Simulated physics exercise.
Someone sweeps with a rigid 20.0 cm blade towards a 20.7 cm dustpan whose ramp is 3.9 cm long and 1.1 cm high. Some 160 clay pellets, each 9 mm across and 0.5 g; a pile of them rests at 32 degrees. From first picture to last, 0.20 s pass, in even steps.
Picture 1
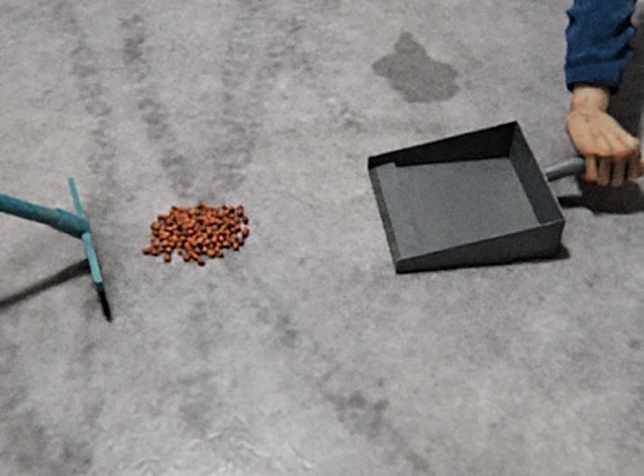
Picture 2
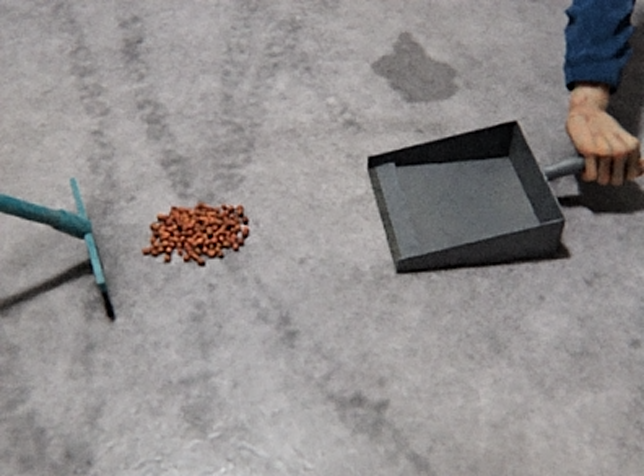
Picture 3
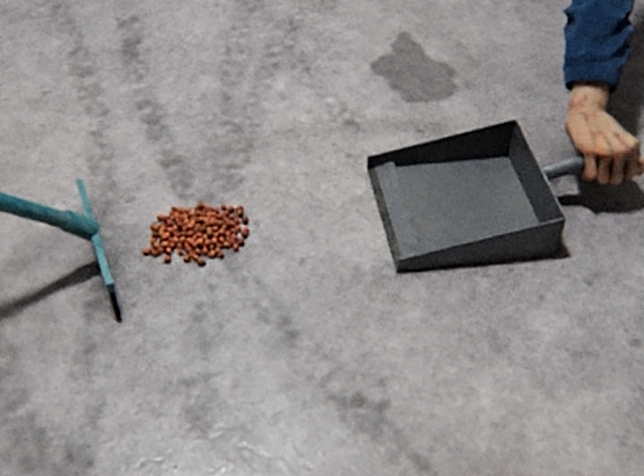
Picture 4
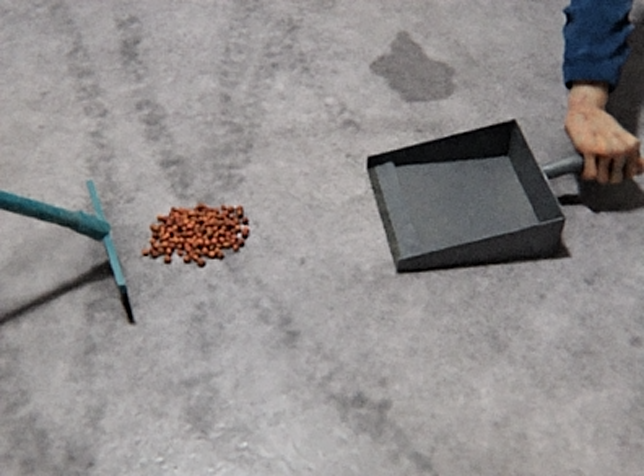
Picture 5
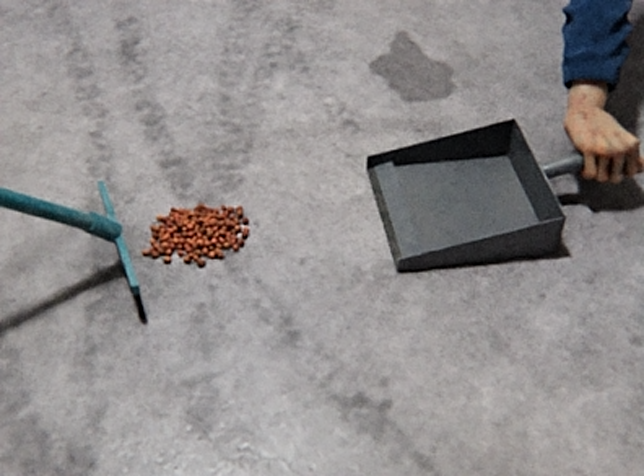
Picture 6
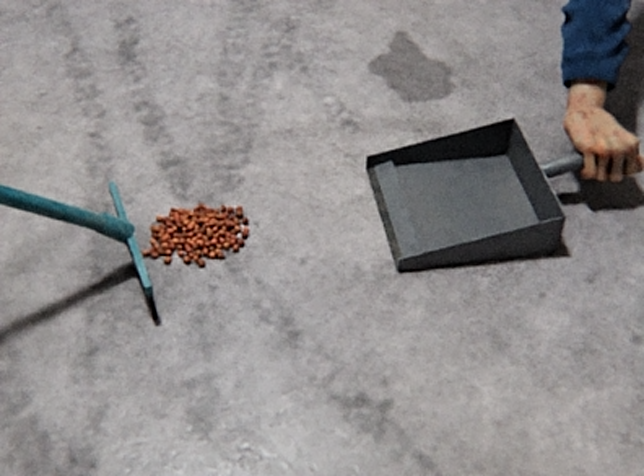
A teal-handled sweeping tool with a flat blade starts at the left of a pile of small reddish-brown pellets on a grey floor and slides slowly right, closing the gap until it is beside the pile's left edge. The pellets stay put, while a hand in a blue sleeve holds a dark dustpan nearly still at right.
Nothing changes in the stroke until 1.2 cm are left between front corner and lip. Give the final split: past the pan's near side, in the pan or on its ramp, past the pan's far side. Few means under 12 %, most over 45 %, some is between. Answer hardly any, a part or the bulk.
Past the pan's near side: Hardly any; in the pan or on its ramp: Hardly any; past the pan's far side: Hardly any.
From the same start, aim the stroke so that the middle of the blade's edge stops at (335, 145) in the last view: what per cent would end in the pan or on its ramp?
Some 10 per cent.
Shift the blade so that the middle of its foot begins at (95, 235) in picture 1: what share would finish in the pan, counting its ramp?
Some 10 per cent.
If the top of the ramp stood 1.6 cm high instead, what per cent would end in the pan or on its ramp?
In that case some 0 per cent.
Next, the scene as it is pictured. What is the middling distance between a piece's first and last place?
Roughly 20 cm.
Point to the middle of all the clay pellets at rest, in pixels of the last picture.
Near (351, 214).
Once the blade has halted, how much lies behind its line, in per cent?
Some 40 per cent.
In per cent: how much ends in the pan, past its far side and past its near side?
Near side 5; pan 0; far side 0.
Then, 0.40 s after the last picture, middle of the blade 20 cm from the lip; 0 % over the lip, far side 0 %, near side 0 %.
Then, 0.67 s after the last picture, middle of the blade 10 cm from the lip; 0 % over the lip, far side 0 %, near side 0 %.
Then, 1.04 s after the last picture, middle of the blade 4 cm from the lip; 0 % over the lip, far side 0 %, near side 5 %.
In the end, near side 5 %, pan 0 %, far side 0 %, in front of the lip or behind the blade 95 %.
